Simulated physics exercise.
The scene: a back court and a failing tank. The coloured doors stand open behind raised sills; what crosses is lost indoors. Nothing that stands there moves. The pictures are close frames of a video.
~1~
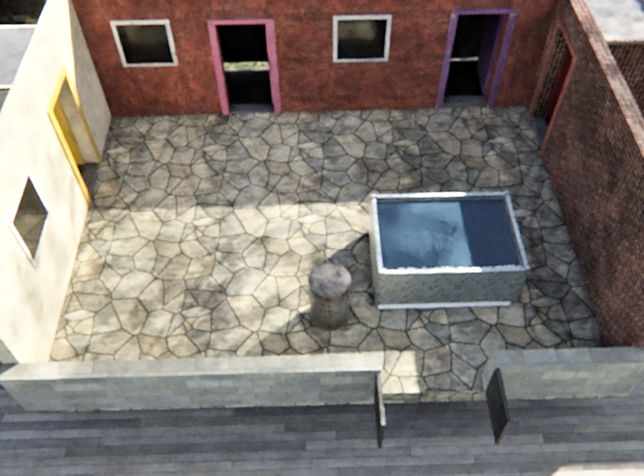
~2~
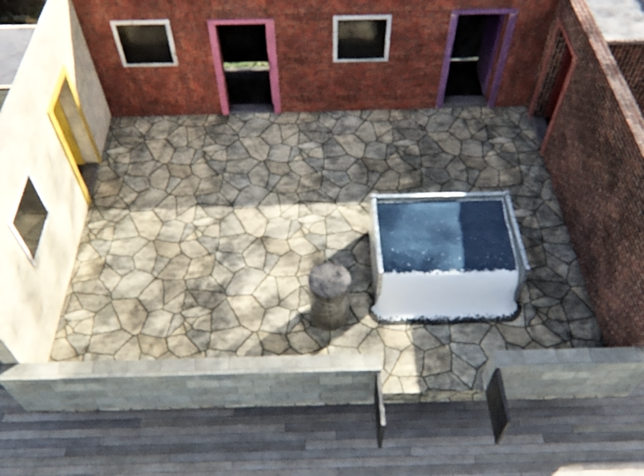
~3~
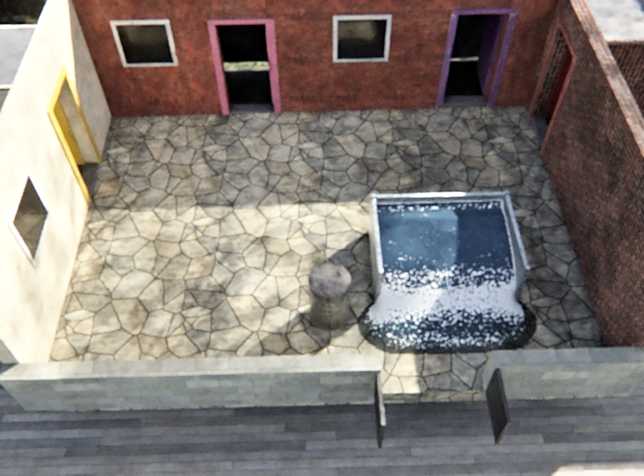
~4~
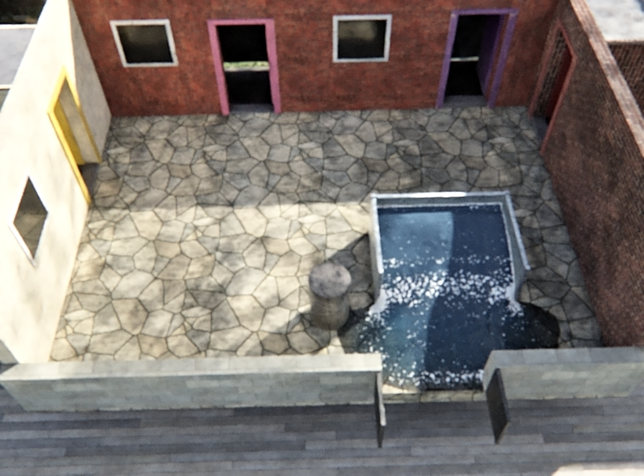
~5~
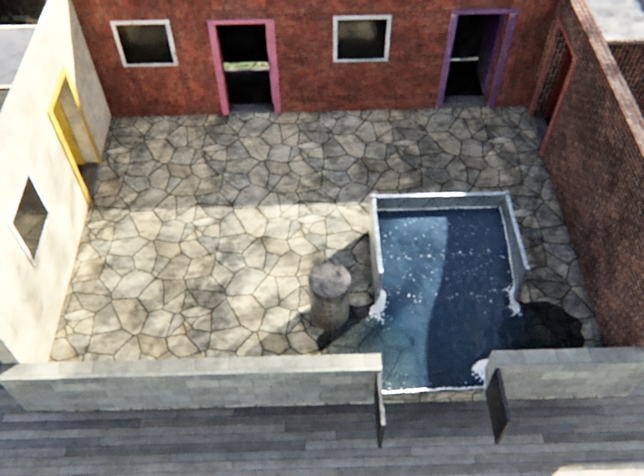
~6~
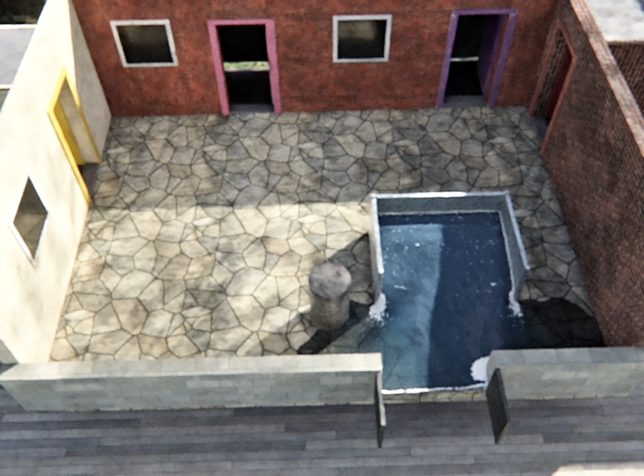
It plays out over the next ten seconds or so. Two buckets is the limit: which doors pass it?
The yellow door stays under that; the pink door stays under that; the red door stays under that; the purple door stays under that.
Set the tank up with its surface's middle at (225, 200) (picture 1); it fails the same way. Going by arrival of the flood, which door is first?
It is the one in yellow.
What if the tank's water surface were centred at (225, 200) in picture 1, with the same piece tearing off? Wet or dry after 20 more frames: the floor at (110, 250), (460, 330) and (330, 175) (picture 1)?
One after the other: Wet, awash, no water.
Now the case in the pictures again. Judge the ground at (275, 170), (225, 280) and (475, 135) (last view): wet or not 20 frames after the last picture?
In turn: Dry, under water, under water.
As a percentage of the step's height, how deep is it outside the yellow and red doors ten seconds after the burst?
Roughly 40 per cent, then 40 per cent.
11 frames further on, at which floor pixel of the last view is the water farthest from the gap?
Around (68, 386).
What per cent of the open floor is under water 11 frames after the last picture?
Near 25 in a hundred.
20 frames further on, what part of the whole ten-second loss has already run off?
About 85 per cent.
A moment on, water covers 15 % of the floor; the yellow door not reached, the pink door not reached, the red door not reached, the purple door not reached.
Next, water covers 25 % of the floor; the yellow door not reached, the pink door not reached, the red door not reached, the purple door not reached.
Then, water covers 45 % of the floor; the yellow door not reached, the pink door not reached, the red door wet at the sill, nothing in, the purple door wet at the sill, nothing in.
Later, water covers 55 % of the floor; the yellow door wet at the sill, nothing in, the pink door not reached, the red door wet at the sill, nothing in, the purple door under two buckets in.
In the end, water covers 80 % of the floor; the yellow door wet at the sill, nothing in, the pink door wet at the sill, nothing in, the red door under two buckets in, the purple door under two buckets in.
